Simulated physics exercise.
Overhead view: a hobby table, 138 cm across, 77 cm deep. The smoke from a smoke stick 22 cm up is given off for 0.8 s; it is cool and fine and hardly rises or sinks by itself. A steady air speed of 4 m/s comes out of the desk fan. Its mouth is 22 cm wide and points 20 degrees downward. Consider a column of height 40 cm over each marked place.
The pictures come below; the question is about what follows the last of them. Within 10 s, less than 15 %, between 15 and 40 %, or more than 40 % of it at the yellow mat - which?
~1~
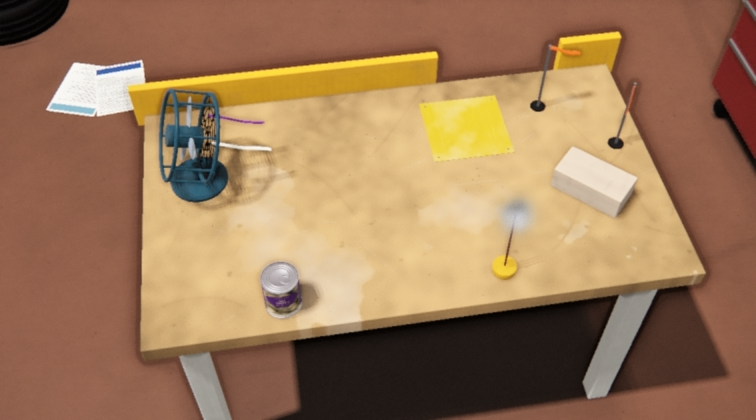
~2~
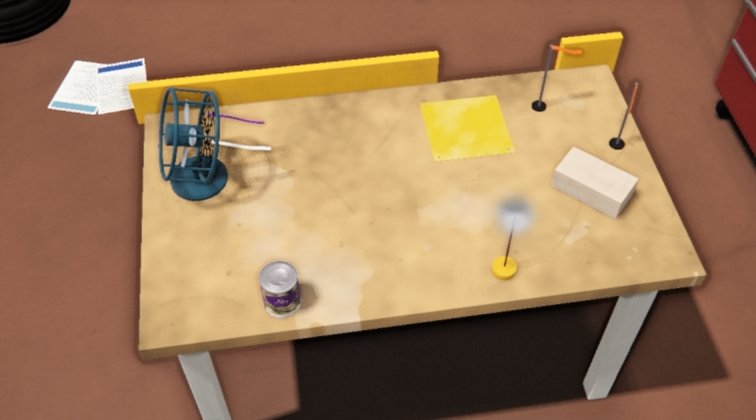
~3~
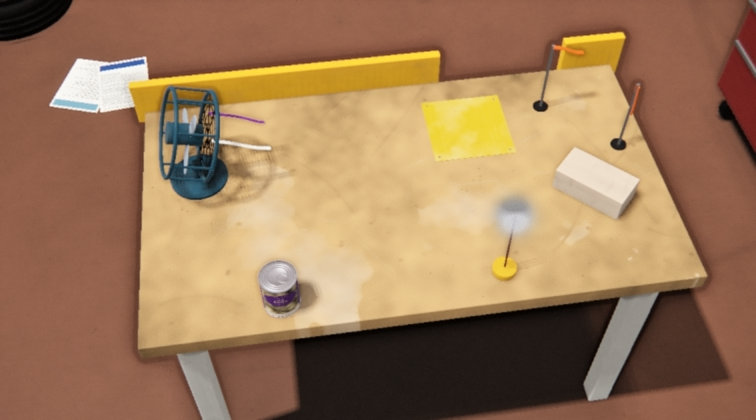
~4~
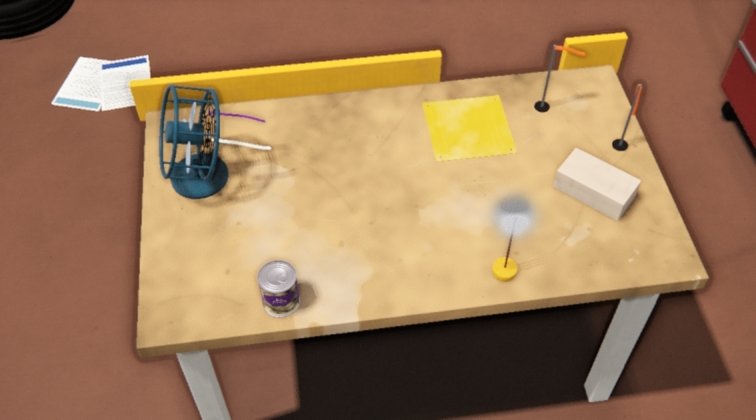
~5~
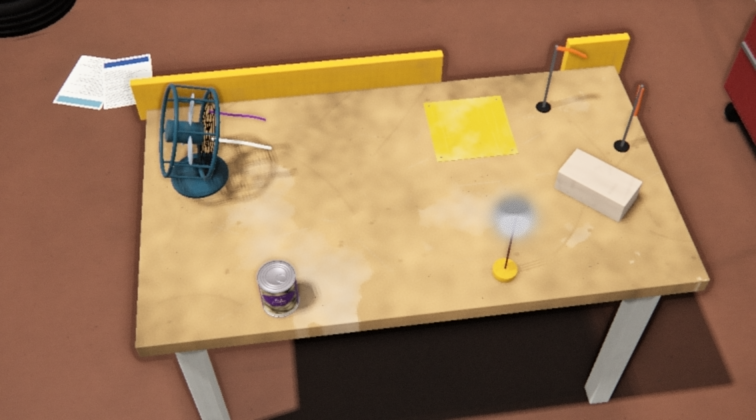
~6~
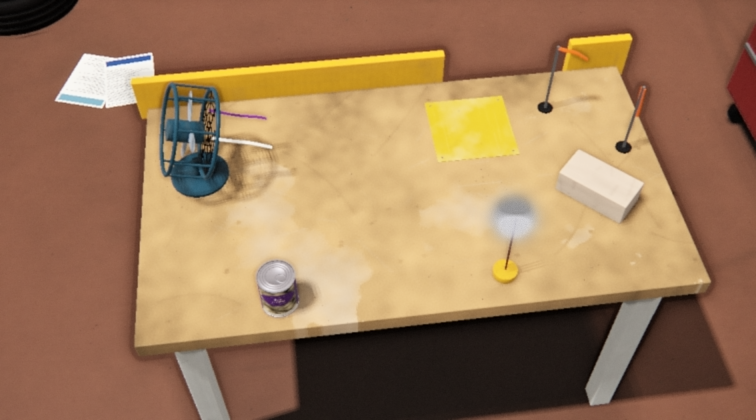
At the yellow mat: Not even 15 %.
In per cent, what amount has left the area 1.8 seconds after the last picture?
30 per cent, roughly.
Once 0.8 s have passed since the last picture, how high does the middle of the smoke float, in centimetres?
About 14 cm up.
Then, 0.8 s after the last picture, 0 % has passed over the yellow mat; 0 % has left the area, and the middle of the rest is near (512, 223).
Then, 1.8 s after the last picture, 0 % has passed over the yellow mat; 34 % has left the area, and the middle of the rest is near (691, 290).
Then, 3.8 s after the last picture, 0 % has passed over the yellow mat; 98 % has left the area.
Then, 9.8 s after the last picture, 0 % has passed over the yellow mat; 100 % has left the area.
